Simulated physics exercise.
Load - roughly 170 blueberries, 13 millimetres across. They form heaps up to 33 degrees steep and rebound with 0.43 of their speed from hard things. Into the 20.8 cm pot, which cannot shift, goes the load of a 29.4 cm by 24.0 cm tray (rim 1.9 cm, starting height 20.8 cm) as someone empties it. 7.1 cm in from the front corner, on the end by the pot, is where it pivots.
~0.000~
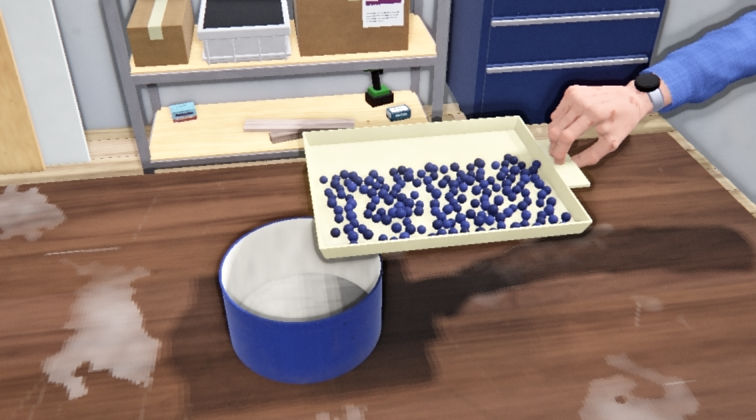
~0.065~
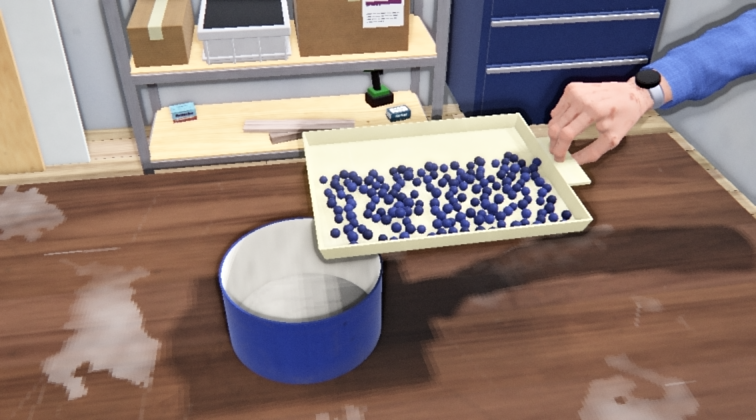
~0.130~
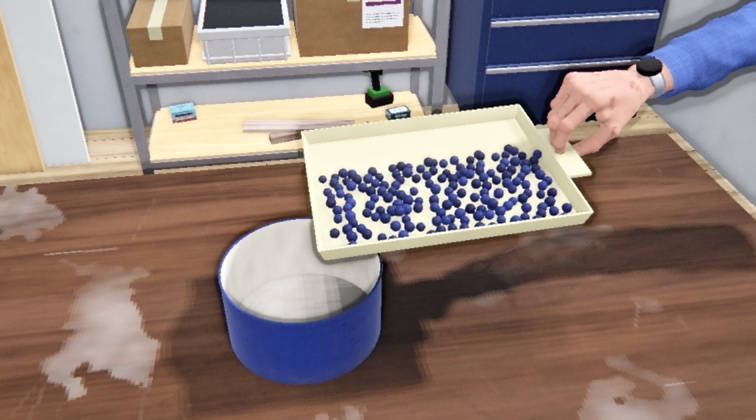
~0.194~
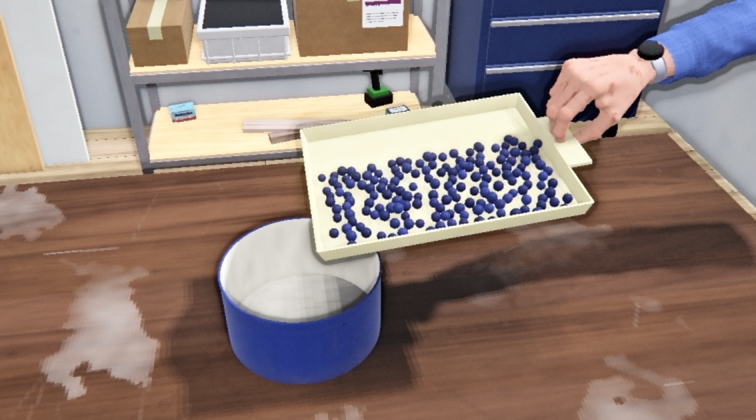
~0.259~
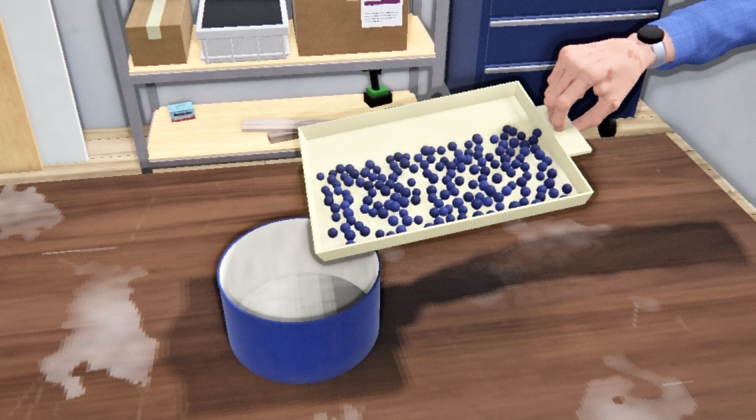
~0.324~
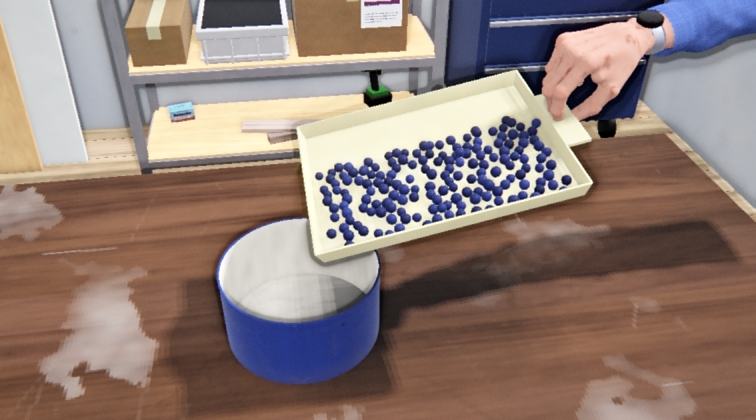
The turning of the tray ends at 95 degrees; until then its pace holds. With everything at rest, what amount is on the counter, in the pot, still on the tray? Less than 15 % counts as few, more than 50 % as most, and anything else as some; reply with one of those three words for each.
Here it is: Counter: Some, pot: Most, left on the tray: Few.
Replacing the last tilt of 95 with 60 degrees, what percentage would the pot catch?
Around 0 in a hundred.
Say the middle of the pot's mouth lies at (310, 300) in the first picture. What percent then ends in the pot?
Something like 95 per cent would settle in it.
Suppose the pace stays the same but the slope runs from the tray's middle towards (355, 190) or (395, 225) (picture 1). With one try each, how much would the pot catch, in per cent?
That would be close to 80 per cent, then close to 25 per cent.
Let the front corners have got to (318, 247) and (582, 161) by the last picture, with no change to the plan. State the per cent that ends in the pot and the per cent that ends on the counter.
In the pot: 80 per cent; on the counter: 20 per cent.
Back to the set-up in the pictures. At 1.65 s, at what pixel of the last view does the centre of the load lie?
Load centre: About (330, 184) px.
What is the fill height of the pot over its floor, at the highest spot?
About 3.0 centimetres.
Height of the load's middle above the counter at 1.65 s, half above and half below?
Roughly 28 cm.
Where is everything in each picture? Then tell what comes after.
The first frame shows tray tilt 0 degrees, front corners at (325, 244) and (585, 219); middle of the pieces at (449, 197); pot at (302, 265).
The second frame shows tray tilt 1 degrees, front corners at (325, 245) and (585, 217); middle of the pieces at (449, 196).
The third frame shows tray tilt 3 degrees, front corners at (324, 246) and (585, 209), lowest corner left front; middle of the pieces at (449, 192).
The fourth frame shows tray tilt 6 degrees, front corners at (323, 247) and (586, 200), lowest corner left front; middle of the pieces at (448, 186).
The fifth frame shows tray tilt 10 degrees, front corners at (321, 248) and (585, 190), lowest corner left front; middle of the pieces at (447, 180).
The sixth frame shows tray tilt 13 degrees, front corners at (320, 250) and (585, 181), lowest corner left front; middle of the pieces at (445, 176); pot at (300, 265). Its pace works out near 50 degrees a second.
Then, at 1.12 s, tilt 51 degrees; the tray holds 100 %, the pot 0 %.
After 1.65 s, tilt 77 degrees; the tray holds 100 %, the pot 0 %.
After 2.24 s, tilt 95 degrees; the tray holds 0 %, the pot 55 %.
In the end, at 3.0 s, counter 45 %, pot 55 %, tray 0 %.
